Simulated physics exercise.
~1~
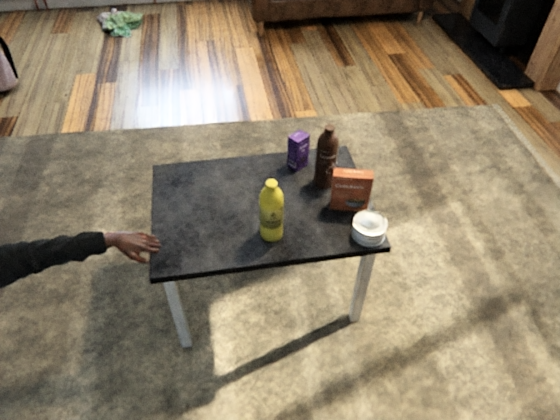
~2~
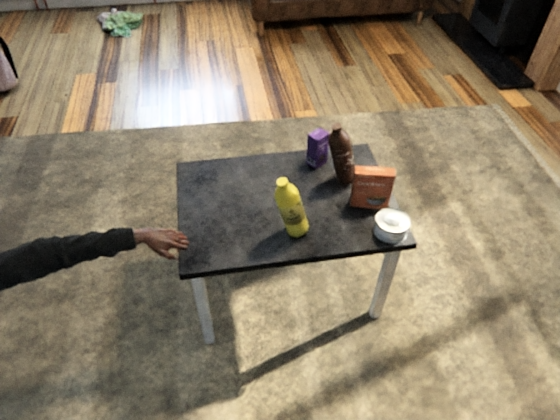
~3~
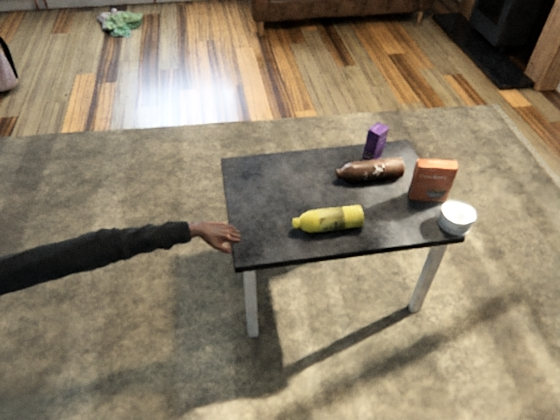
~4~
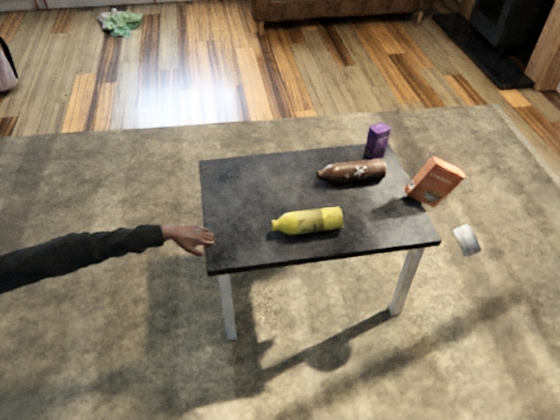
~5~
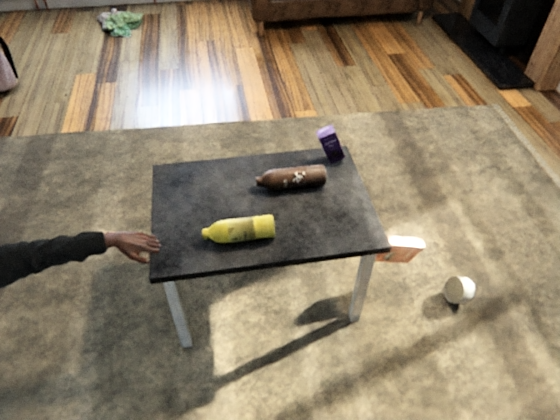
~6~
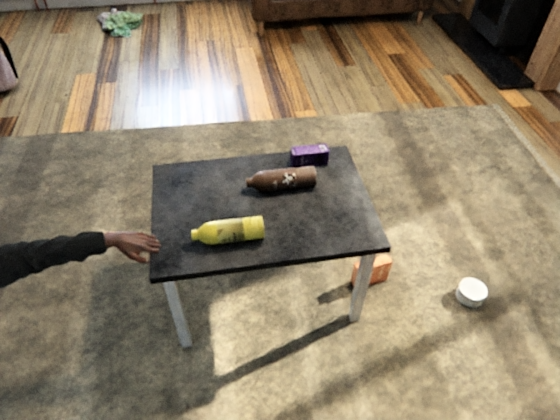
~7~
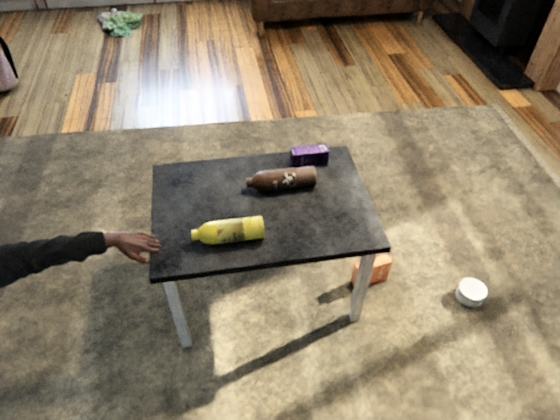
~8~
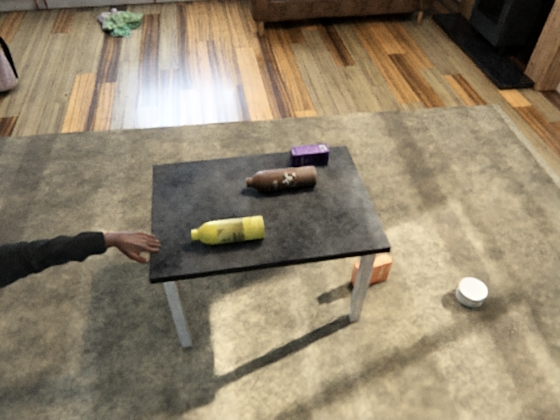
In a sunlit living room, a hand shifts a side table right then back left, toppling bottles and carton, packet and tub falling off.
